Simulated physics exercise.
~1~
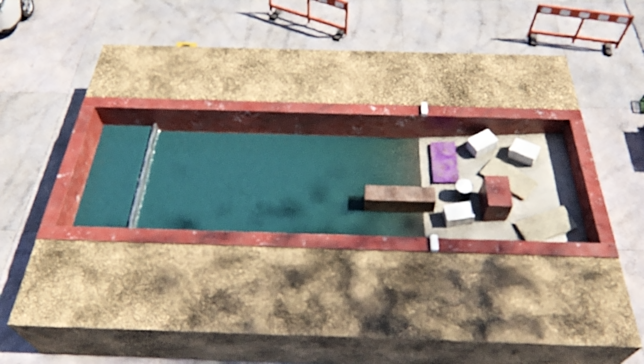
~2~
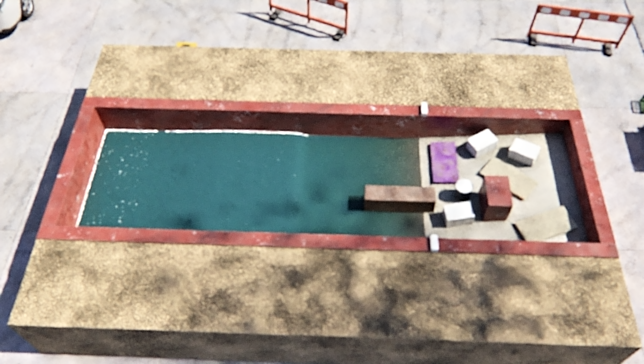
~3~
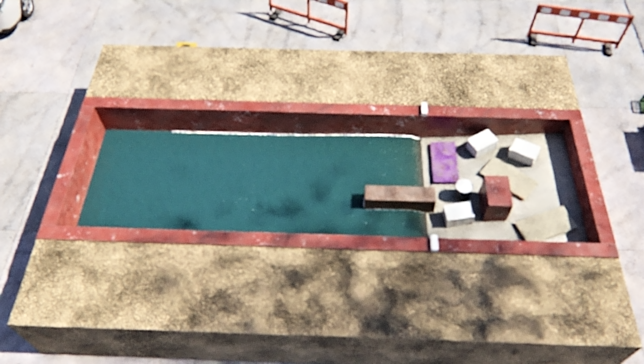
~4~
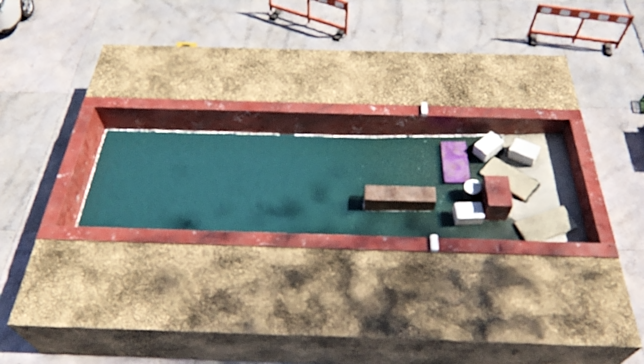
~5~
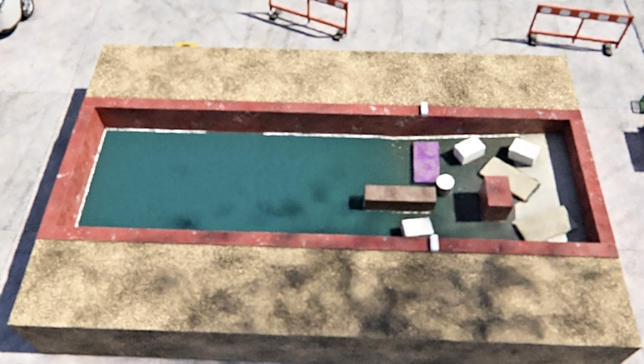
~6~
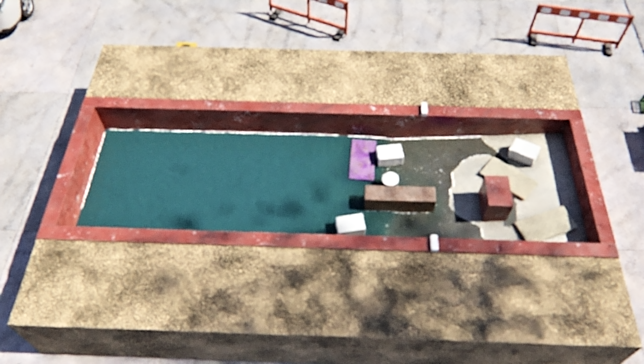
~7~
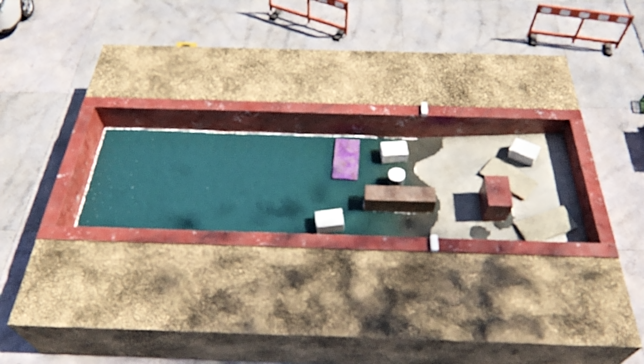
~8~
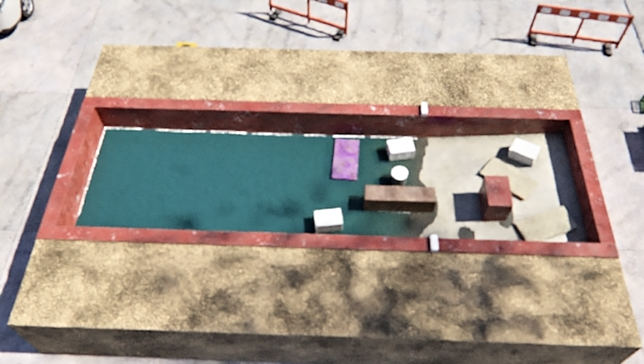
A wave ran along a long red-walled pool of green water and washed up the pale slope on the right, nudging the crates there before drawing back and carrying a purple float and three white objects left, where they ended in the water.
